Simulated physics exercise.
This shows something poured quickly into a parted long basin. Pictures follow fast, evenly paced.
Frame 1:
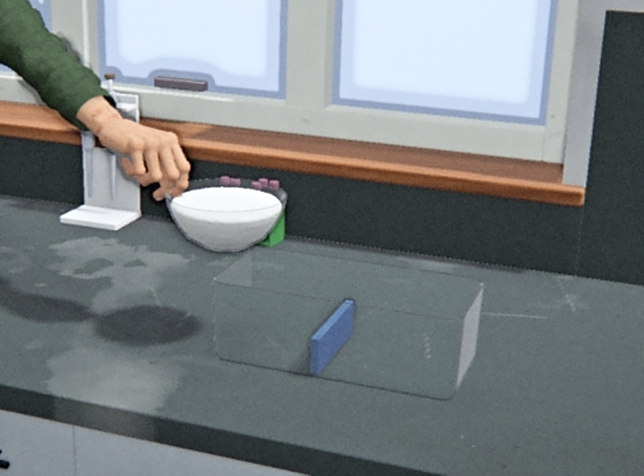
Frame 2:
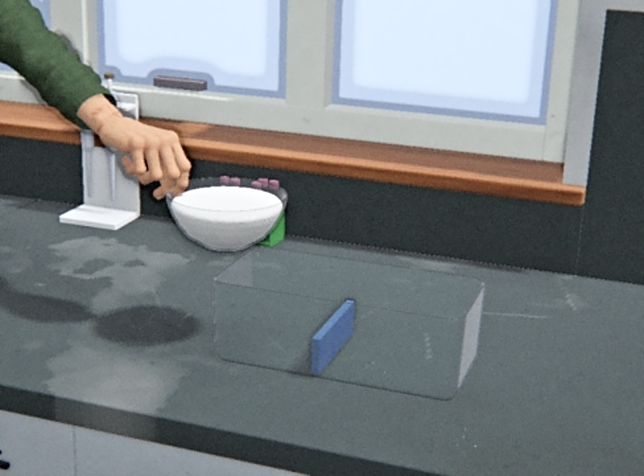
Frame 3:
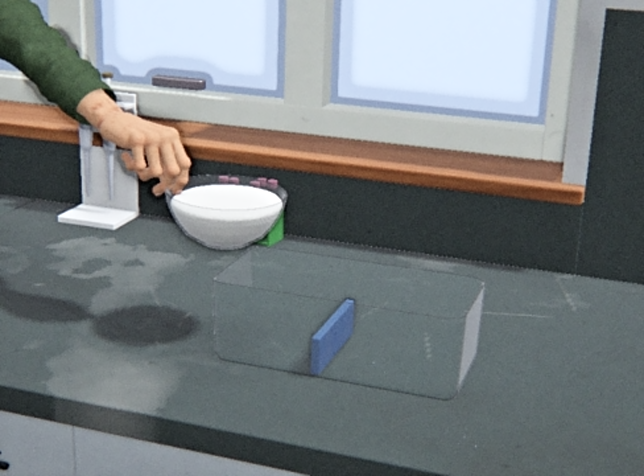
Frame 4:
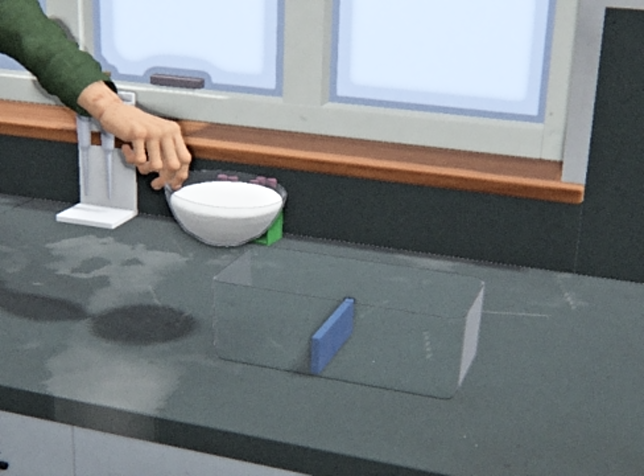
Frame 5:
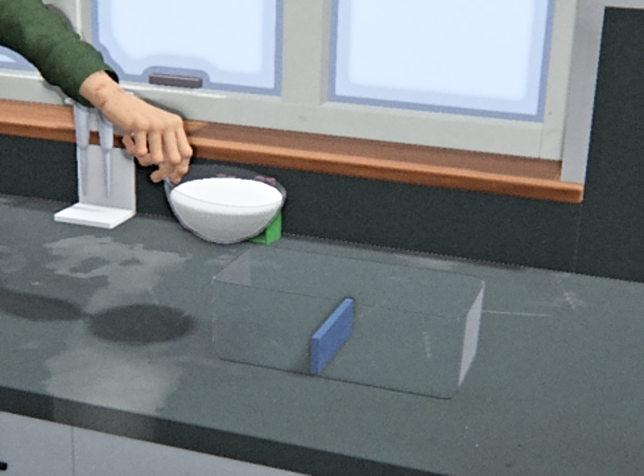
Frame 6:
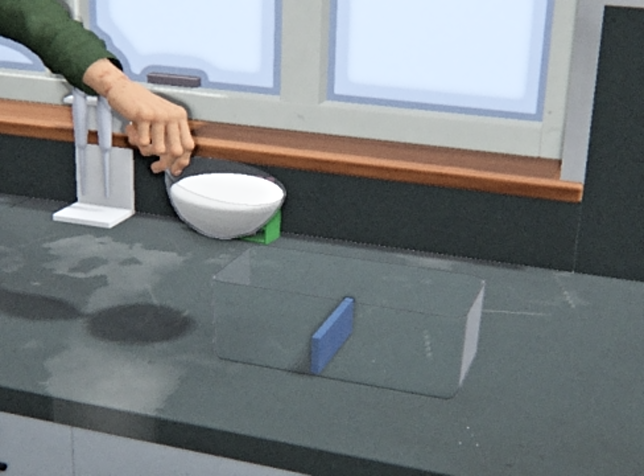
Glass bowl of milk starting level, then tilting slightly to the right in a hand beside a clear, divided basin.
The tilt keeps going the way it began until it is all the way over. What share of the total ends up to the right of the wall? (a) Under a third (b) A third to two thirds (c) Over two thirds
c, over two thirds.
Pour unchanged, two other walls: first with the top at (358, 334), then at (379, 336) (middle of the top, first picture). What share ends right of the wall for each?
30 per cent, then 5 per cent, roughly.
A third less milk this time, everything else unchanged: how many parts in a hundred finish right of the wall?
Near 75 %.
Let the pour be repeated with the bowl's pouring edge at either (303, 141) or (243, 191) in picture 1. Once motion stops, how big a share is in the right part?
Roughly 95 per cent, and 5 per cent.
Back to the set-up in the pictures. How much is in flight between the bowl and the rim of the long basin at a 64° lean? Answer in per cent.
Share in flight: Approx. 35 %.
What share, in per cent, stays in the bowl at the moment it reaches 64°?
I'd reckon near 40 percent is still held at that tilt.
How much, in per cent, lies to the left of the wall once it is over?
That works out near 20 in every hundred.
A moment on, the bowl is tipped part way and 38 per cent is still to pour, 12 is left of the wall and 13 right of it.
Next, the bowl is tipped on its side and 0 per cent is still to pour, 19 is left of the wall and 76 right of it.
Then the bowl is tipped right over and 0 per cent is still to pour, 20 is left of the wall and 79 right of it.
Later the bowl is tipped right over and 0 per cent is still to pour, 20 is left of the wall and 79 right of it.
In the end 20 per cent lies left of the wall, 79 right of it and 0 outside.
